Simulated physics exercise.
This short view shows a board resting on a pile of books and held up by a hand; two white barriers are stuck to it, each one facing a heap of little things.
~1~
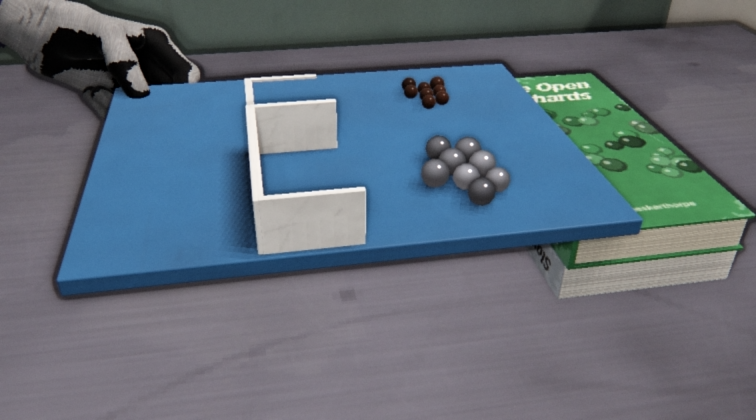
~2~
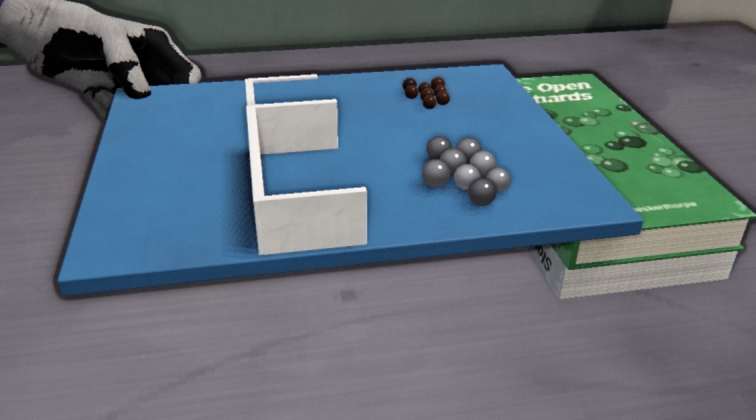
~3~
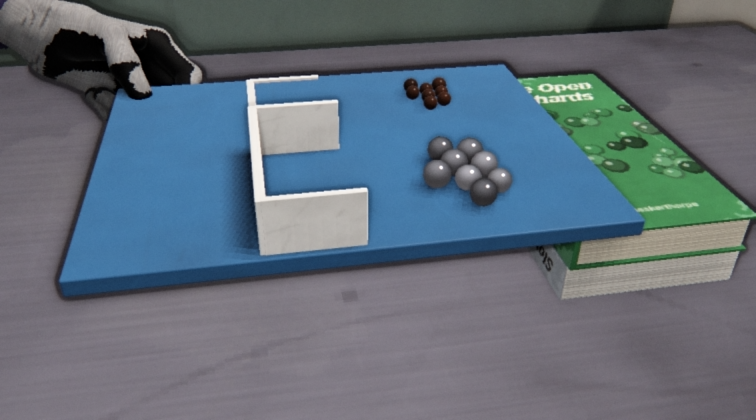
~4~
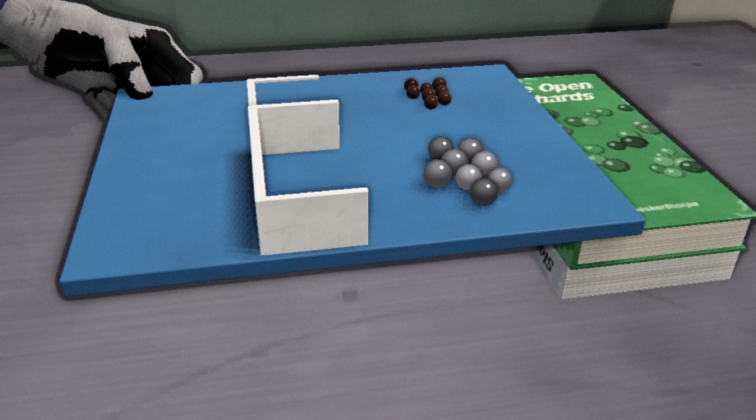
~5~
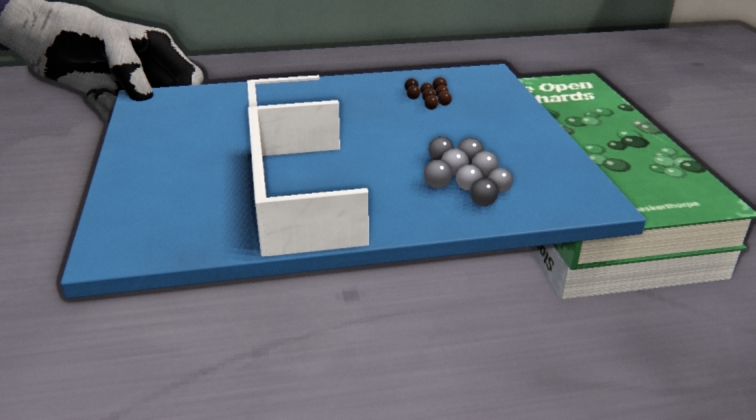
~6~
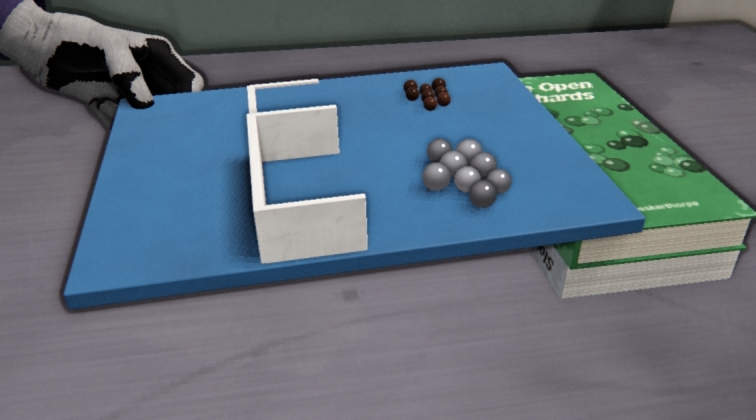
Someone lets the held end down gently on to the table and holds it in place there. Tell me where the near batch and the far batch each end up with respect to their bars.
In the end the near batch is held at its bar, the far batch is beyond its bar.
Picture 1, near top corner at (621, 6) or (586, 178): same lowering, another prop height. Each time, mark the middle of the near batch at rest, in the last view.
The first gives (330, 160), the second gives (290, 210).
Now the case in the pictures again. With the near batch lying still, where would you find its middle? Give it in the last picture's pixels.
Roughly (282, 230) in pixels.
Then, 0.25 s later than the last frame, board sloping at 8°; near batch where it was; far batch where it was.
Then, 0.52 s later than the last frame, board resting at 11°; near batch on its way down; far batch on its way down.
Then, 0.84 s later than the last frame, board resting at 11°; near batch has reached its bar; far batch every one past its bar.
When it is over, board resting at 11°; near batch gathered behind its bar; far batch every one past its bar.
